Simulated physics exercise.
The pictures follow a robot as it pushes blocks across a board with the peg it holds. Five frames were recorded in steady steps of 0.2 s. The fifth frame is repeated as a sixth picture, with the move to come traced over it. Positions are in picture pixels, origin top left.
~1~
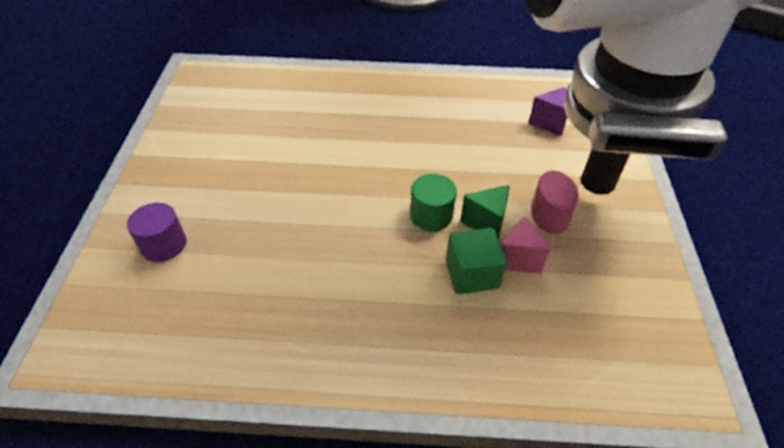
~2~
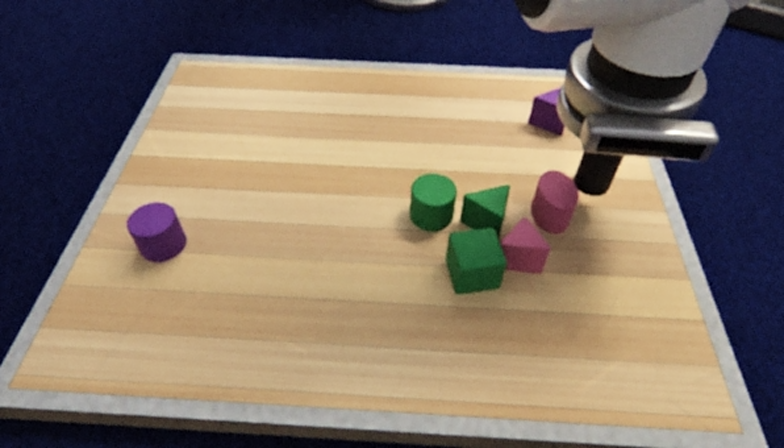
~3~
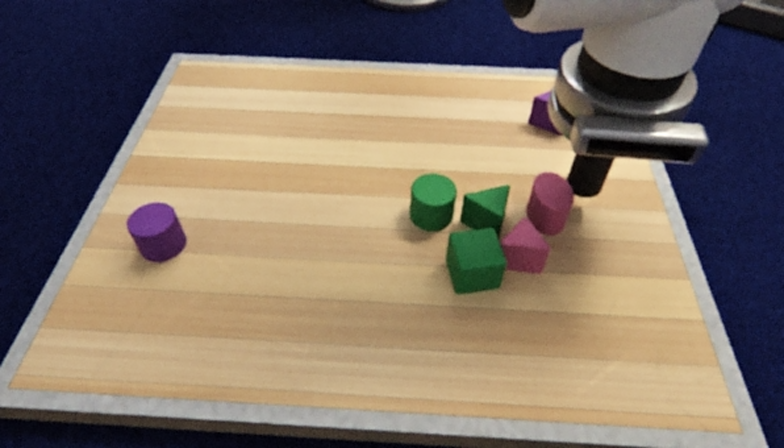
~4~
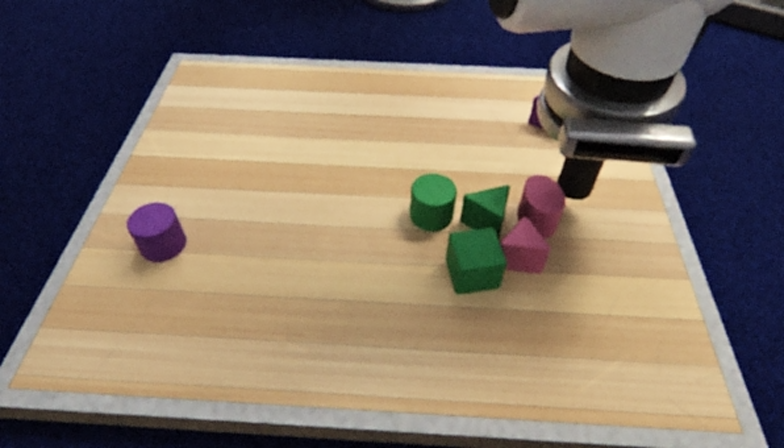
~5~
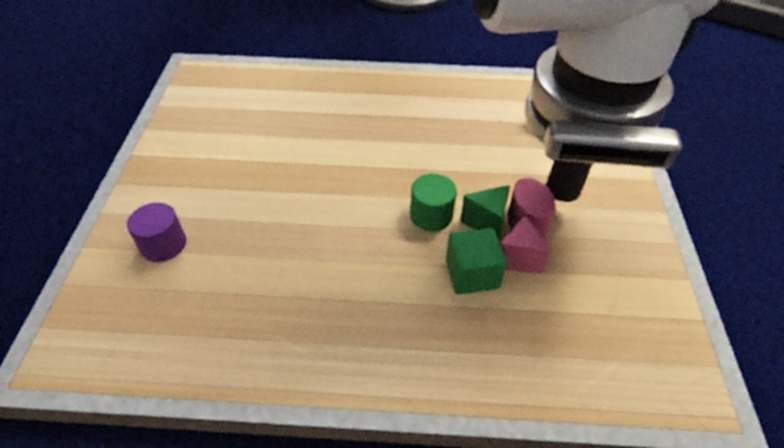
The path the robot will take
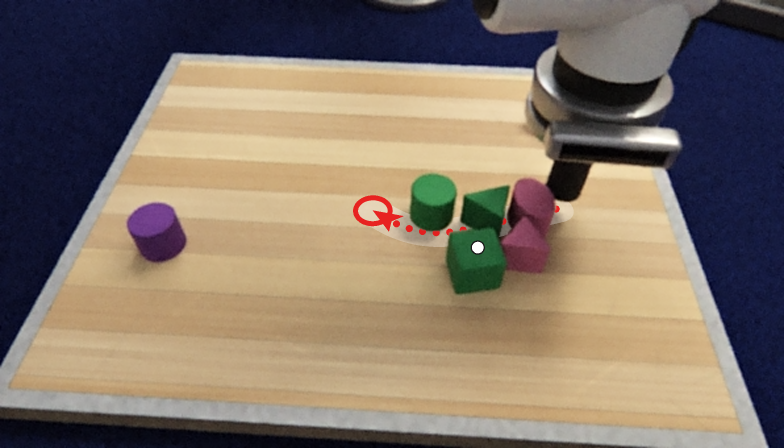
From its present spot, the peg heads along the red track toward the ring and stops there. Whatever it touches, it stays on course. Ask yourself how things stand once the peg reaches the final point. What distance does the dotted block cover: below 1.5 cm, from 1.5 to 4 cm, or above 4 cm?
Answer: 1.5 to 4 cm.
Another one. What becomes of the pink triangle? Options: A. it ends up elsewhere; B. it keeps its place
A - it ends up elsewhere.
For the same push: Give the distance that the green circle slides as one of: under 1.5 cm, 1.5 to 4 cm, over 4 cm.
Shift: Over 4 cm.
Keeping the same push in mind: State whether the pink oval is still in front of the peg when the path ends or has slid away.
Most likely the pink oval slides off.
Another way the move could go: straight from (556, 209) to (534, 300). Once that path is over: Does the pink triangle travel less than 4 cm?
Going by the path, no.
The drawn path runs from (556, 209) via (496, 223) and (432, 233), ending at (373, 211); the dot is on the green square block.
The first path, step by step. One third of the way, peg (499, 204); green square block (467, 259); green triangle (436, 223), turned 20° anticlockwise; pink triangle (514, 245), turned 75° anticlockwise; pink oval (475, 216), turned 30° anticlockwise.
Two thirds of the way, peg (434, 214); green circle (408, 182); green square block (455, 274), turned 20° anticlockwise; green triangle (389, 255), turned 40° anticlockwise; pink triangle (514, 245), turned 80° anticlockwise; pink oval (429, 237), turned 80° anticlockwise.
At the end, peg (372, 191); green circle (376, 156); green square block (455, 274), turned 20° anticlockwise; green triangle (389, 255), turned 40° anticlockwise; pink triangle (514, 245), turned 80° anticlockwise; pink oval (429, 237), turned 80° anticlockwise.
